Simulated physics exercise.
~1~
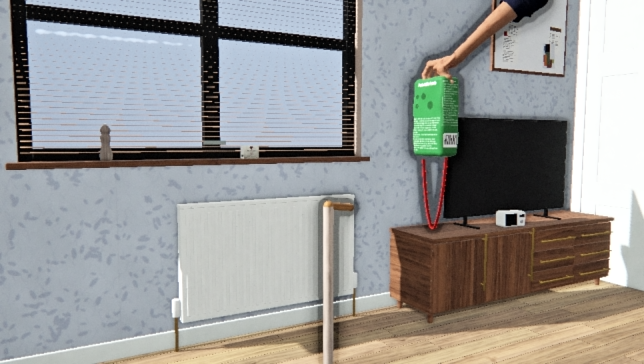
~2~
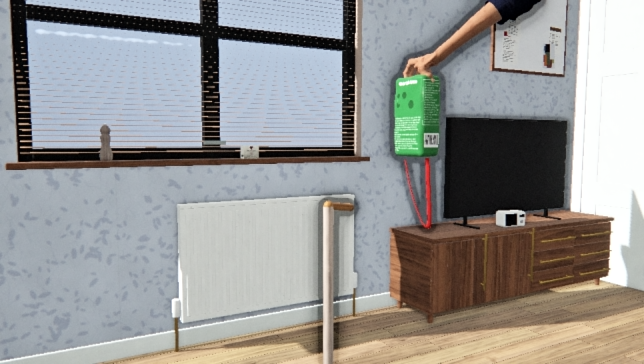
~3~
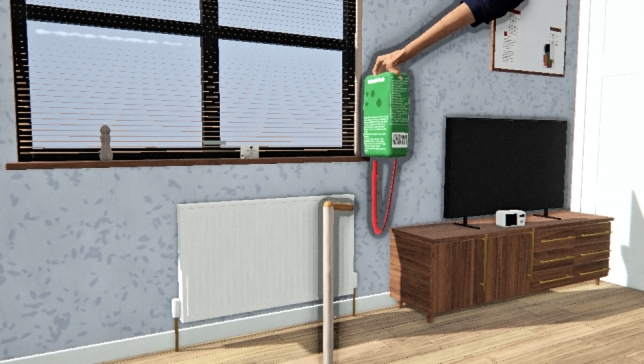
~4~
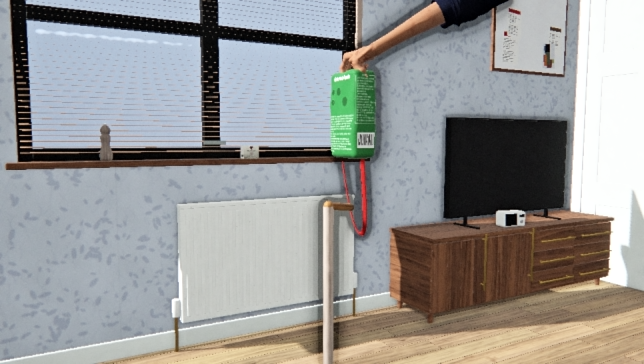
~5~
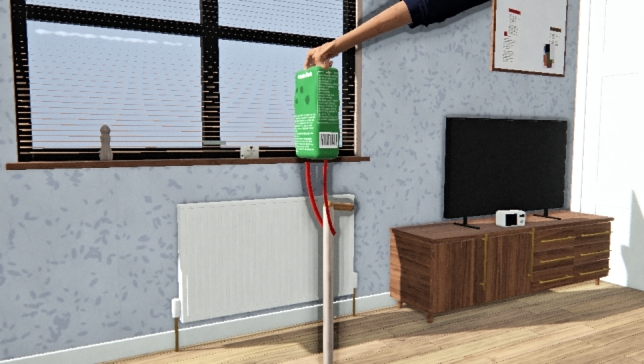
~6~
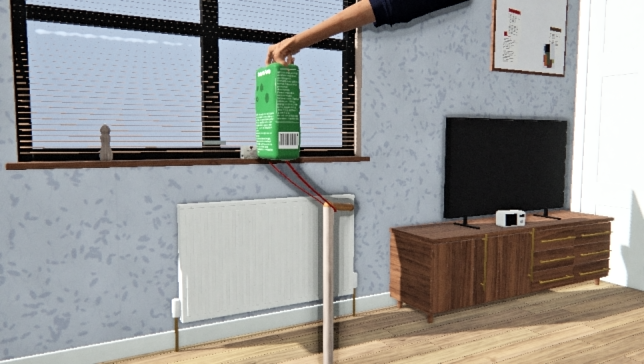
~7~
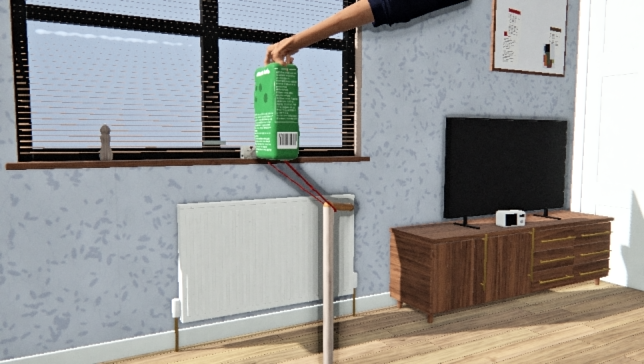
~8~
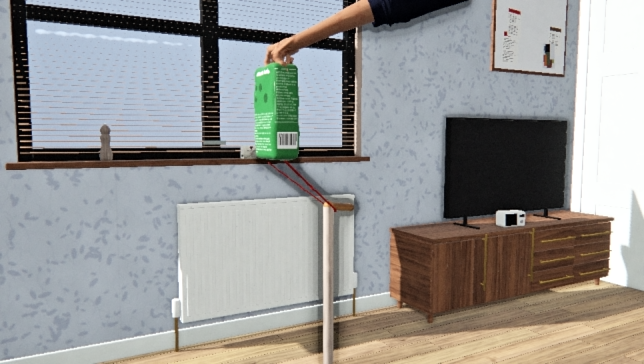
A green sack with a red ribbon loop dangling beneath it is held from above by a hand in a dark sleeve, in a bright room seen from a fixed, level view. A wooden post with a short hook stands before a white radiator and a blinded window, with a television on a brown cabinet at right. The hand carries the sack left, away from the television and toward the post. The sack passes over the post, its loop hanging low enough to meet the hook. The ribbon catches and pulls taut, slanting back to the post, and sack and hand stop just left of it.
